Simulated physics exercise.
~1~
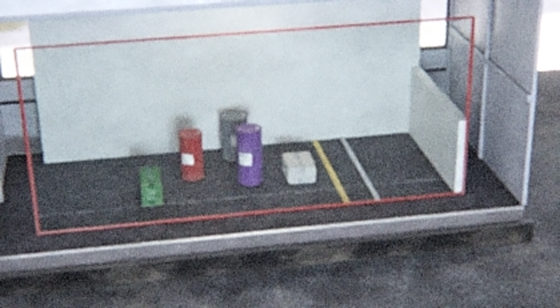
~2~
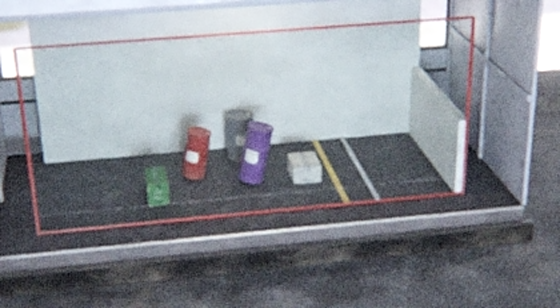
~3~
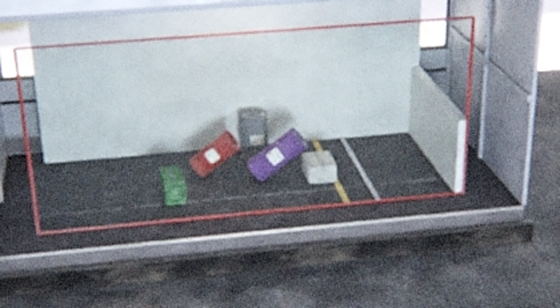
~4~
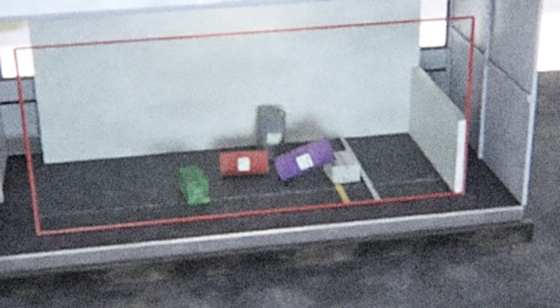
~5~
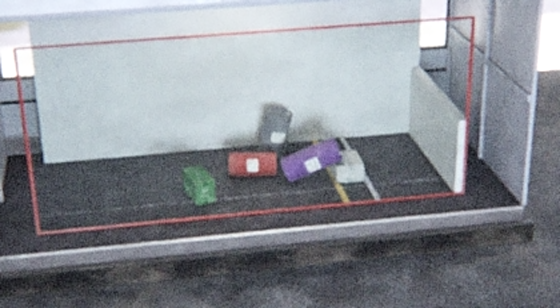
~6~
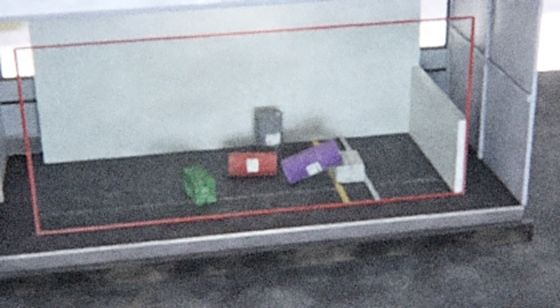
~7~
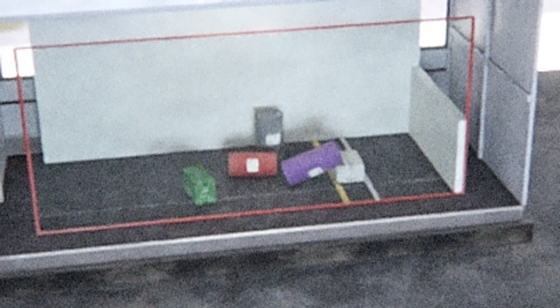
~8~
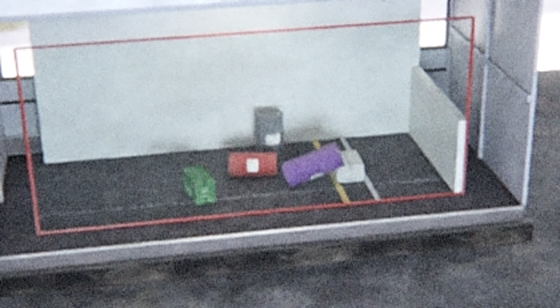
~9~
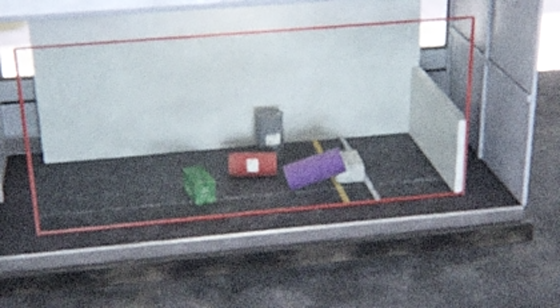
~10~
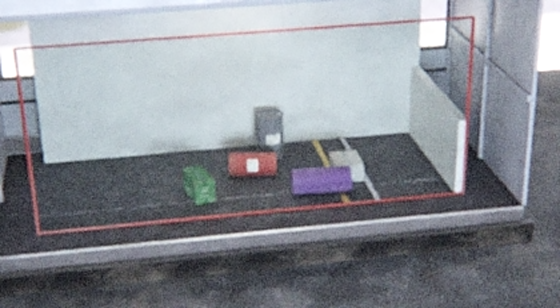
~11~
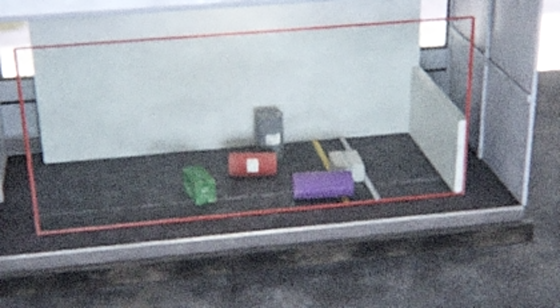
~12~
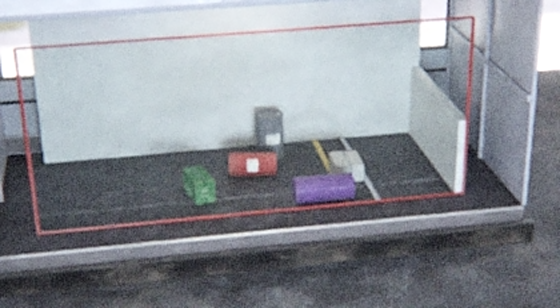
The red and purple drums tipped over to the right as everything loose in the bay slid that way, the white carton crossing the yellow line; the grey drum wobbled but stayed upright, and the purple one finally rolled toward the front.
